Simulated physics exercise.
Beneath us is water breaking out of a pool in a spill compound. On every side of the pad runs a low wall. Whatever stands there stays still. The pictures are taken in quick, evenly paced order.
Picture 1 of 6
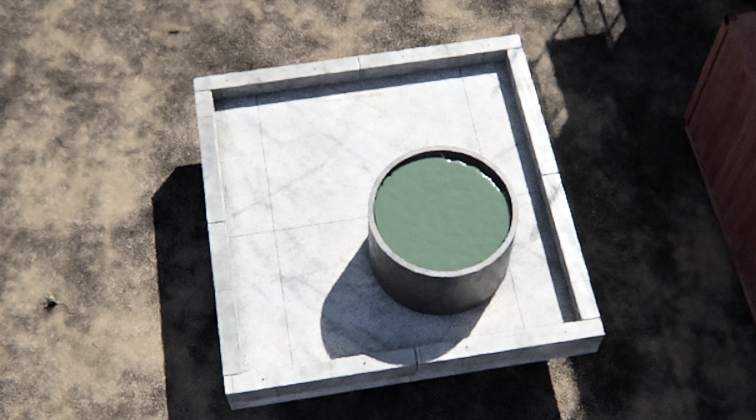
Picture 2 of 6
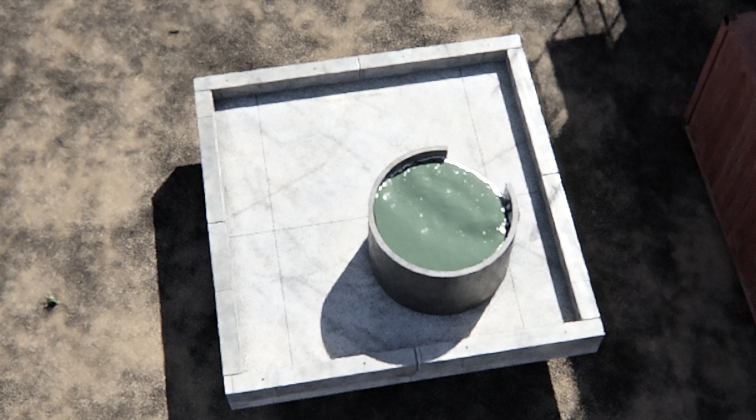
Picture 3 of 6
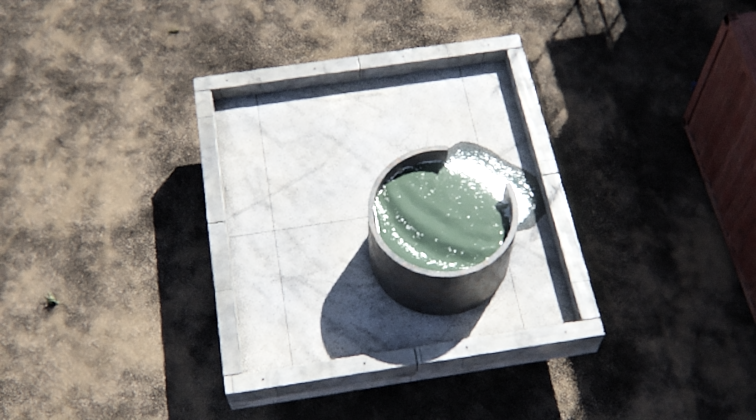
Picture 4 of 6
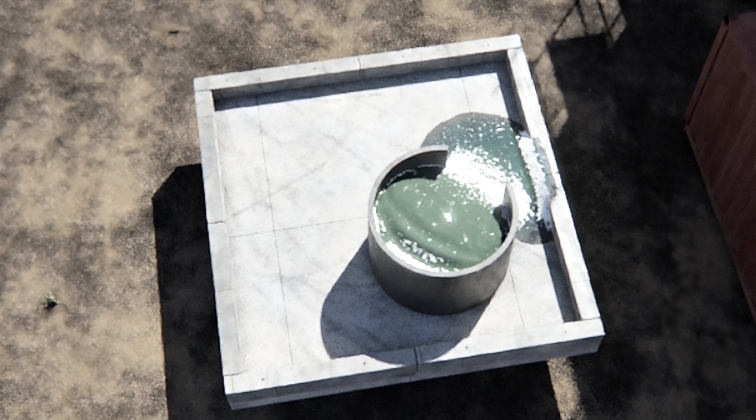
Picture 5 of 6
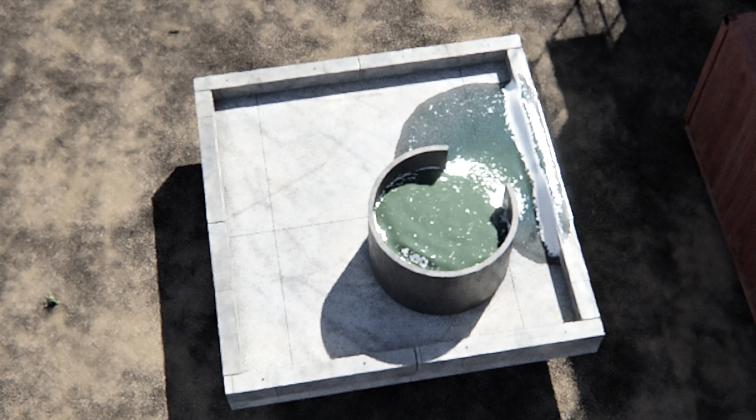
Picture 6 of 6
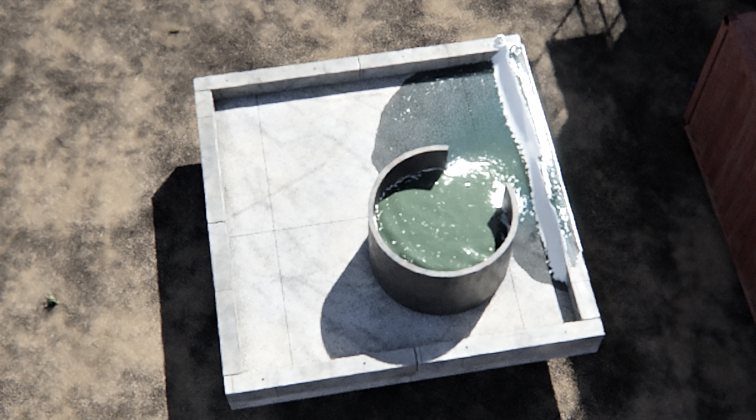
Green water pouring through a gap in a round pool's far side, spreading across a pale pad and surging along its right-hand wall.
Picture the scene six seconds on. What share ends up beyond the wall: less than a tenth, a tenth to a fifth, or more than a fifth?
More than a fifth.
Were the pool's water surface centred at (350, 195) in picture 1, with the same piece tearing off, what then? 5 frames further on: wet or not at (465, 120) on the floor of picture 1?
Submerged.
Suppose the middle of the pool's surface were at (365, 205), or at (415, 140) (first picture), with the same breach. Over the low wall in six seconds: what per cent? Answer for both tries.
Note: Try one close to 16 in a hundred, try two close to 28.
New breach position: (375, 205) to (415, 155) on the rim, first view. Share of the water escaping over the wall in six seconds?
Close to 12 percent, I'd say.
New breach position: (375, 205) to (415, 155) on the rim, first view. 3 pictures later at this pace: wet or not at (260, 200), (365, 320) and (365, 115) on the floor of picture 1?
Going through them in order gives waterlogged, still bare, waterlogged.
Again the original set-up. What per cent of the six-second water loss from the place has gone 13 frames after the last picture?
It should be close to 90 percent by then.
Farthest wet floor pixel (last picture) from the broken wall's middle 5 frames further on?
My pick would be pixel (289, 91).
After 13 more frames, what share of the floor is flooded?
Close to 70 %.
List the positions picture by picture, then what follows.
In the first picture, still water in the round pool at (443, 212).
In the second picture, the front is at a hidden place, out from the gap on the round pool's far side.
In the third picture, water pours out on the round pool's far side and has run to (466, 147).
In the fourth picture, the front is at (472, 117), out from the gap on the round pool's far side.
In the fifth picture, the front is at (510, 84), out from the gap on the round pool's far side.
In the sixth picture, the front is at (502, 40), out from the gap on the round pool's far side.
A moment on, water covers 35 % of the floor; the low wall has let 5 % over.
Next, water covers 40 % of the floor; the low wall has let 11 % over.
Then, water covers 60 % of the floor; the low wall has let 25 % over.
Later, water covers 75 % of the floor; the low wall has let 28 % over.
In the end, water covers 80 % of the floor; the low wall has let 28 % over.
